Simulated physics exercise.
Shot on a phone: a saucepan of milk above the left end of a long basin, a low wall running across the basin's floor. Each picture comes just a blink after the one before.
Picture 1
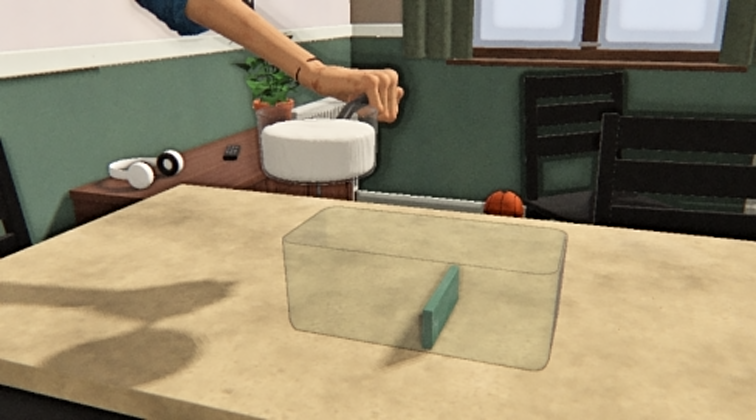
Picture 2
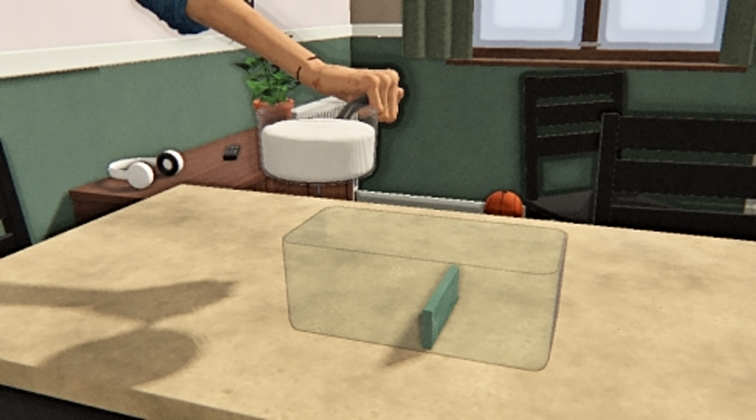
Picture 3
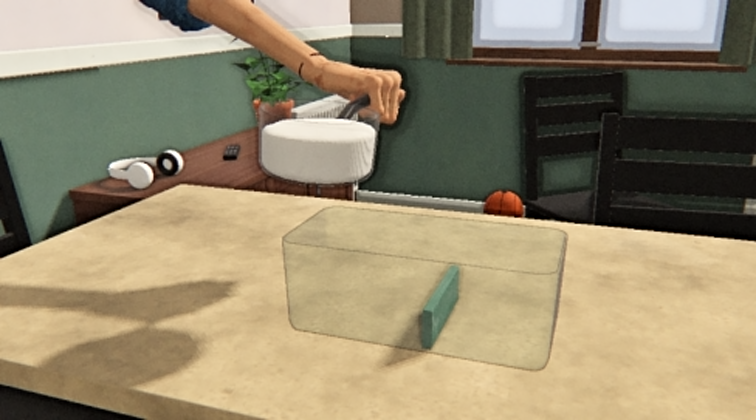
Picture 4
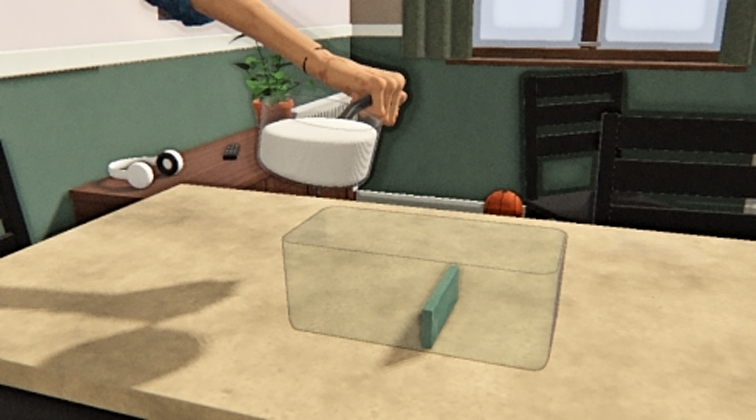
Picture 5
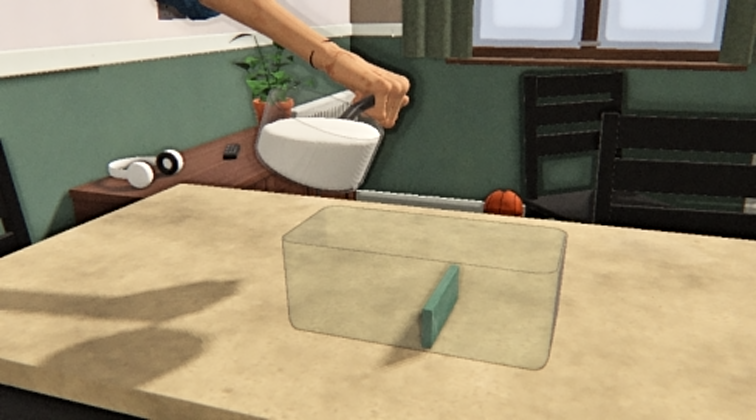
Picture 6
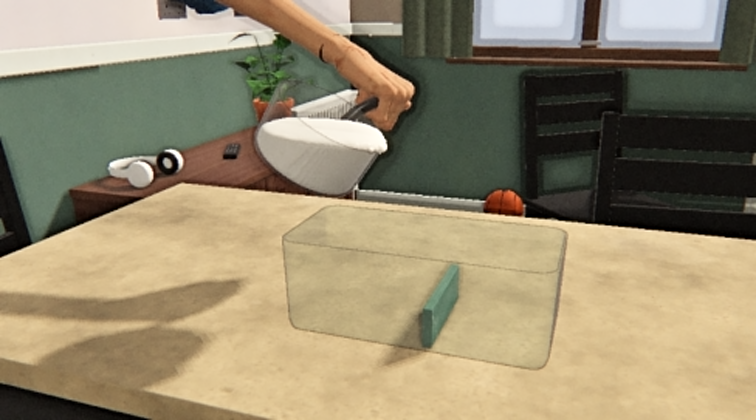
A hand holds a clear saucepan of white milk upright above the left end of a long, see-through basin with a low green wall across its floor. The hand then tilts the pan to the right, slowly at first and then more steeply, and the milk shifts toward its lowered right rim.
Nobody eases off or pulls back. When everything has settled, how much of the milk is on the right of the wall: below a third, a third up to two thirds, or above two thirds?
The right side ends up with below a third of it.
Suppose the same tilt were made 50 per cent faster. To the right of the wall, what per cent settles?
Roughly 10 percent.
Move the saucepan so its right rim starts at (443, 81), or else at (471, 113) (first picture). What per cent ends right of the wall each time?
One after the other: 80 %, 95 %.
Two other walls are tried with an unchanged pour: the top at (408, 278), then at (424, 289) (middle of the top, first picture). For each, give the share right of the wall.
It would come to roughly 45 per cent the first time and roughly 25 per cent the second.
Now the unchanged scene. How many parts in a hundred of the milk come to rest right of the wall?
Close to 5 percent.
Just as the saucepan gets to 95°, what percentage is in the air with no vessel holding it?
Something close to 30 percent of it.
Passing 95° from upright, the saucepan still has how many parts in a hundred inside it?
Some 25 in a hundred has yet to spill out.
A moment on, the tilt is 95° and 27 per cent is still to pour, 44 is left of the wall and 0 right of it.
Next, the tilt is 114° and 3 per cent is still to pour, 90 is left of the wall and 2 right of it.
Then the tilt is 114° and 0 per cent is still to pour, 95 is left of the wall and 3 right of it.
Later the tilt is 114° and 0 per cent is still to pour, 95 is left of the wall and 4 right of it.
Finally, 95 per cent lies left of the wall, 4 right of it and 1 outside.
